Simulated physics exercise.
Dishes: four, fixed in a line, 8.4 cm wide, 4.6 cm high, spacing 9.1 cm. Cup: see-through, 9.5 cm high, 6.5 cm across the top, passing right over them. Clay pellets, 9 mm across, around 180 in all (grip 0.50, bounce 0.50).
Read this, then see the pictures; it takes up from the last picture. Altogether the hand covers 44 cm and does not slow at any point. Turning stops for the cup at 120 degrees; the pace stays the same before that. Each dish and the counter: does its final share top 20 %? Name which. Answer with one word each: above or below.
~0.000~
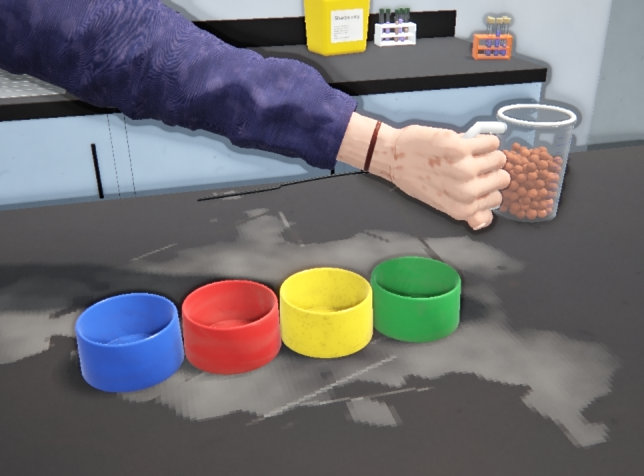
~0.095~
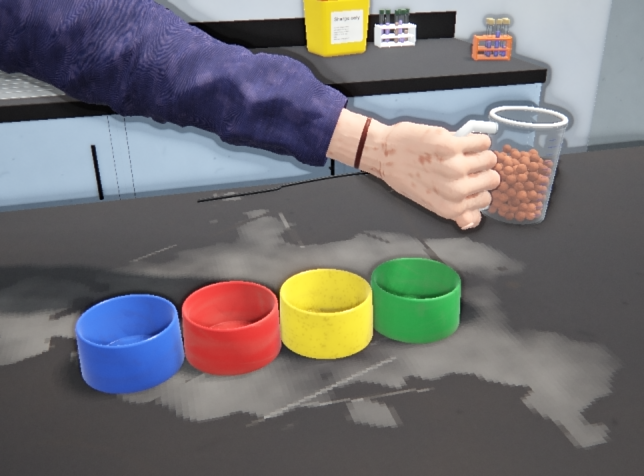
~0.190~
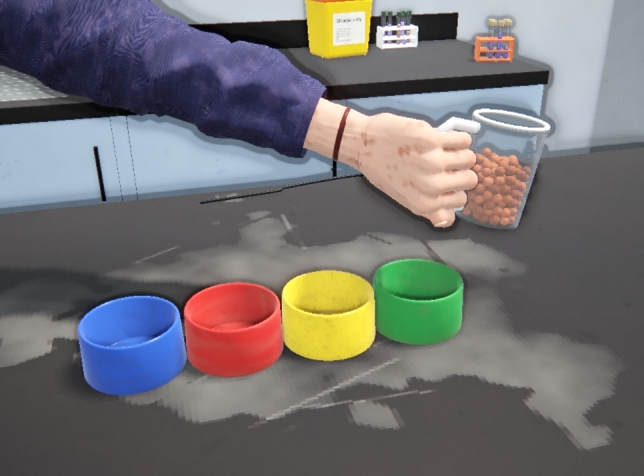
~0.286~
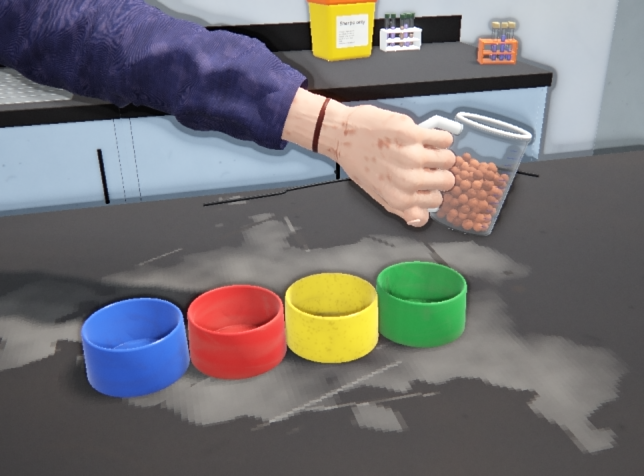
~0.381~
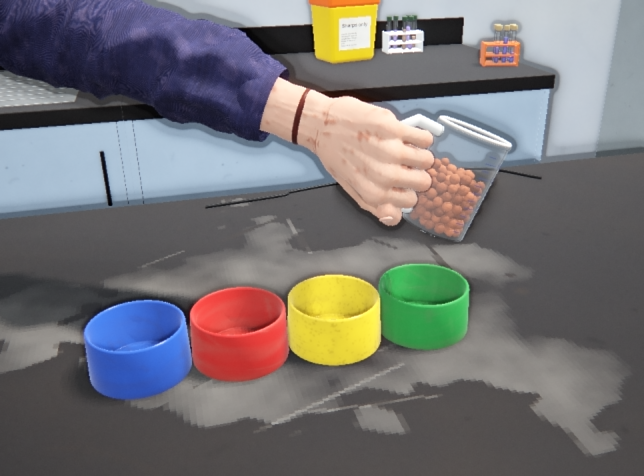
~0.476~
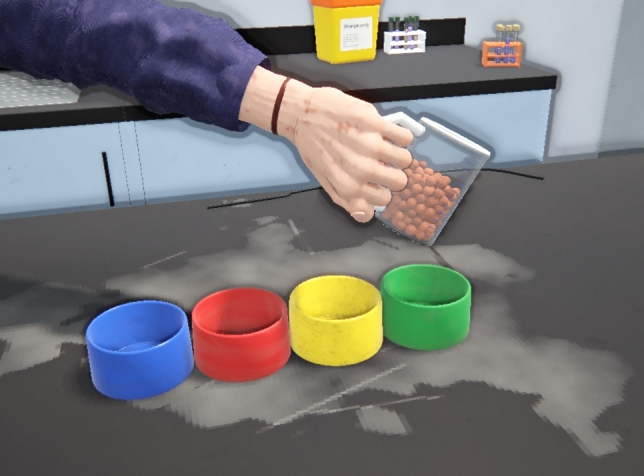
Red below, blue above, green below, yellow below, counter below.
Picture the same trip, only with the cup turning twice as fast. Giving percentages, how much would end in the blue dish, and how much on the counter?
In that case you'd see blue at 0 and the counter at 10.
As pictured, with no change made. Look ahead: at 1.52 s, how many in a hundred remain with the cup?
Reading: Approx. 100 %.
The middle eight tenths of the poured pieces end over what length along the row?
I'd put it near 5 cm.
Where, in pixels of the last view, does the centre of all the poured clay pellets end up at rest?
I'd say roughly (147, 346).
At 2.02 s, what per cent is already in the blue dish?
I'd say around 55 per cent.
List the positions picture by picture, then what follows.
Cup at (530, 164), tilt 0 degrees, lip at (568, 112), moved 0.0 cm; middle of the pieces at (521, 178); green dish at (416, 277); yellow dish at (326, 290); red dish at (230, 304); blue dish at (127, 318), in the first frame.
Cup at (520, 166), tilt 3 degrees, lip at (560, 116), moved 1.0 cm; middle of the pieces at (510, 180), in the second frame.
Cup at (498, 170), tilt 9 degrees, lip at (542, 123), moved 3.5 cm; middle of the pieces at (488, 184), in the third frame.
Cup at (476, 175), tilt 16 degrees, lip at (524, 132), moved 6.1 cm; middle of the pieces at (464, 188), in the fourth frame.
Cup at (453, 180), tilt 22 degrees, lip at (504, 142), moved 8.7 cm; middle of the pieces at (440, 192), in the fifth frame.
Cup at (429, 183), tilt 29 degrees, lip at (483, 151), moved 11.3 cm; middle of the pieces at (415, 194); green dish at (426, 285); yellow dish at (336, 298); red dish at (240, 311); blue dish at (137, 326). The cup turns about 70 degrees a second and travels 27 cm a second, in the sixth frame.
After 1.10 s, tilt 71 degrees; cup holds 100 %.
After 1.52 s, tilt 100 degrees; cup holds 100 %.
After 2.02 s, tilt 120 degrees; cup holds 35 %, blue 55 %.
By 2.8 s all is still; red 0 %, blue 100 %, green 0 %, yellow 0 %, counter 0 %.
